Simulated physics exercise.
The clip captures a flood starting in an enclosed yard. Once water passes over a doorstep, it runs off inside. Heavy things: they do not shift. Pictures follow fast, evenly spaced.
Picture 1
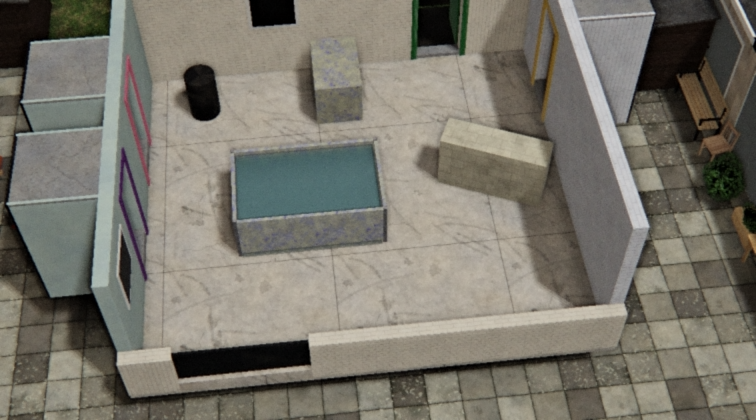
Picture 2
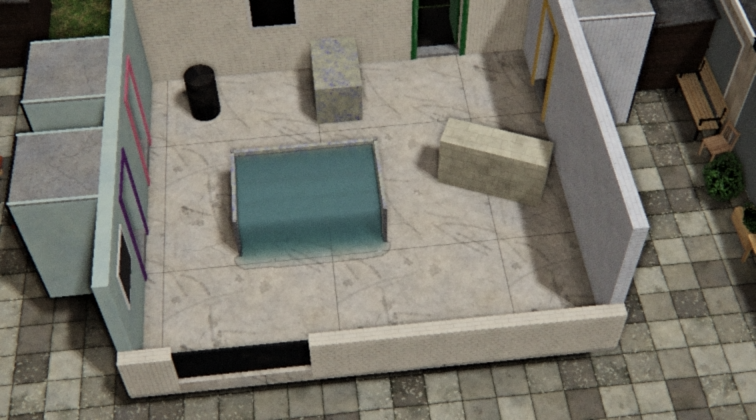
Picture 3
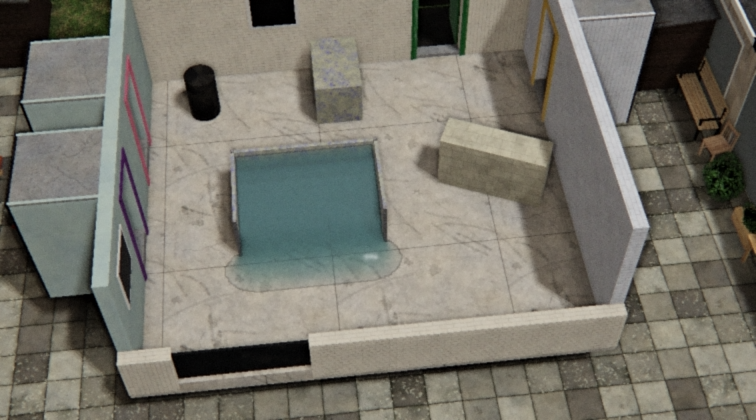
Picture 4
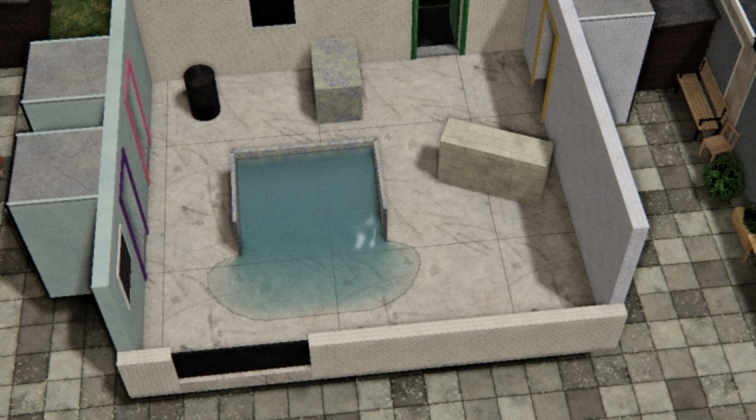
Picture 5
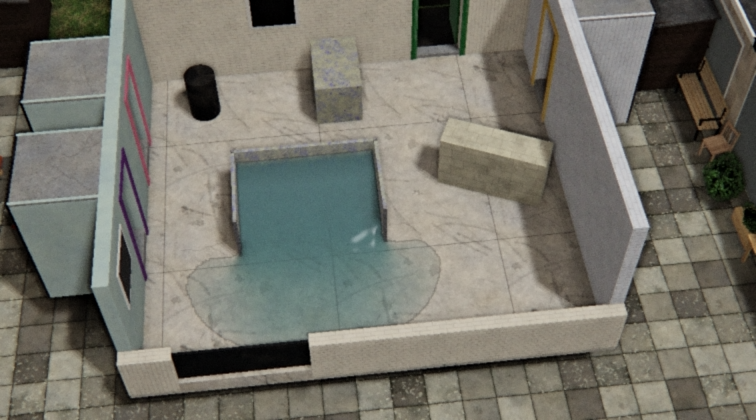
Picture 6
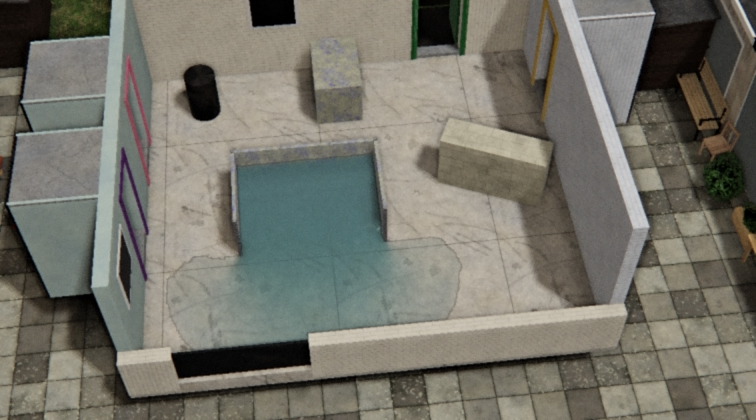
At the start, a rectangular tank full of blue-green water stands still in a walled yard, with blocks and a black cylinder around it. Its front side disappears and water pours out across the pale floor, spreading forward and to both sides in a widening pool that reaches the low front wall.
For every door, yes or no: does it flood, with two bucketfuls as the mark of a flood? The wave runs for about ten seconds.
Green door: No, pink door: No, yellow door: No, purple door: No.
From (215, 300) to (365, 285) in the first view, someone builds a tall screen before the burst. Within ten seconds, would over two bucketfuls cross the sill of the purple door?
Note: Purple exceeds.
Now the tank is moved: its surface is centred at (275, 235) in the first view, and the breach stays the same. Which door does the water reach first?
That's the one in purple.
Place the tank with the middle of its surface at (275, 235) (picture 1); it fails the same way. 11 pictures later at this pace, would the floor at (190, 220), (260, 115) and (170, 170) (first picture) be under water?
Well, in the order you listed them, they'd be reached by the flood, unreached and reached by the flood.
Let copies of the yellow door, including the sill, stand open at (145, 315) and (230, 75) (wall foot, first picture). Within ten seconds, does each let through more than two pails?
Goes past it; falls short.
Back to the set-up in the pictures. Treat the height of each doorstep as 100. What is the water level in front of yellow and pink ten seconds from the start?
Around 10 in a hundred for the first and 60 in a hundred for the second.
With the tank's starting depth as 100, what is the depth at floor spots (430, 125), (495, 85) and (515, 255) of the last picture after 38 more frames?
The three come to near 2, 2 and 14 per cent respectively.
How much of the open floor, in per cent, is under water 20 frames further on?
I'd say close to 60 per cent.
A moment on, water covers 25 % of the floor; the green door not reached, the pink door not reached, the yellow door not reached, the purple door not reached.
Next, water covers 30 % of the floor; the green door not reached, the pink door not reached, the yellow door not reached, the purple door wet at the sill, nothing in.
Then, water covers 60 % of the floor; the green door not reached, the pink door wet at the sill, nothing in, the yellow door not reached, the purple door wet at the sill, nothing in.
Later, water covers 85 % of the floor; the green door wet at the sill, nothing in, the pink door wet at the sill, nothing in, the yellow door wet at the sill, nothing in, the purple door wet at the sill, nothing in.
In the end, water covers 95 % of the floor; the green door wet at the sill, nothing in, the pink door wet at the sill, nothing in, the yellow door wet at the sill, nothing in, the purple door wet at the sill, nothing in.
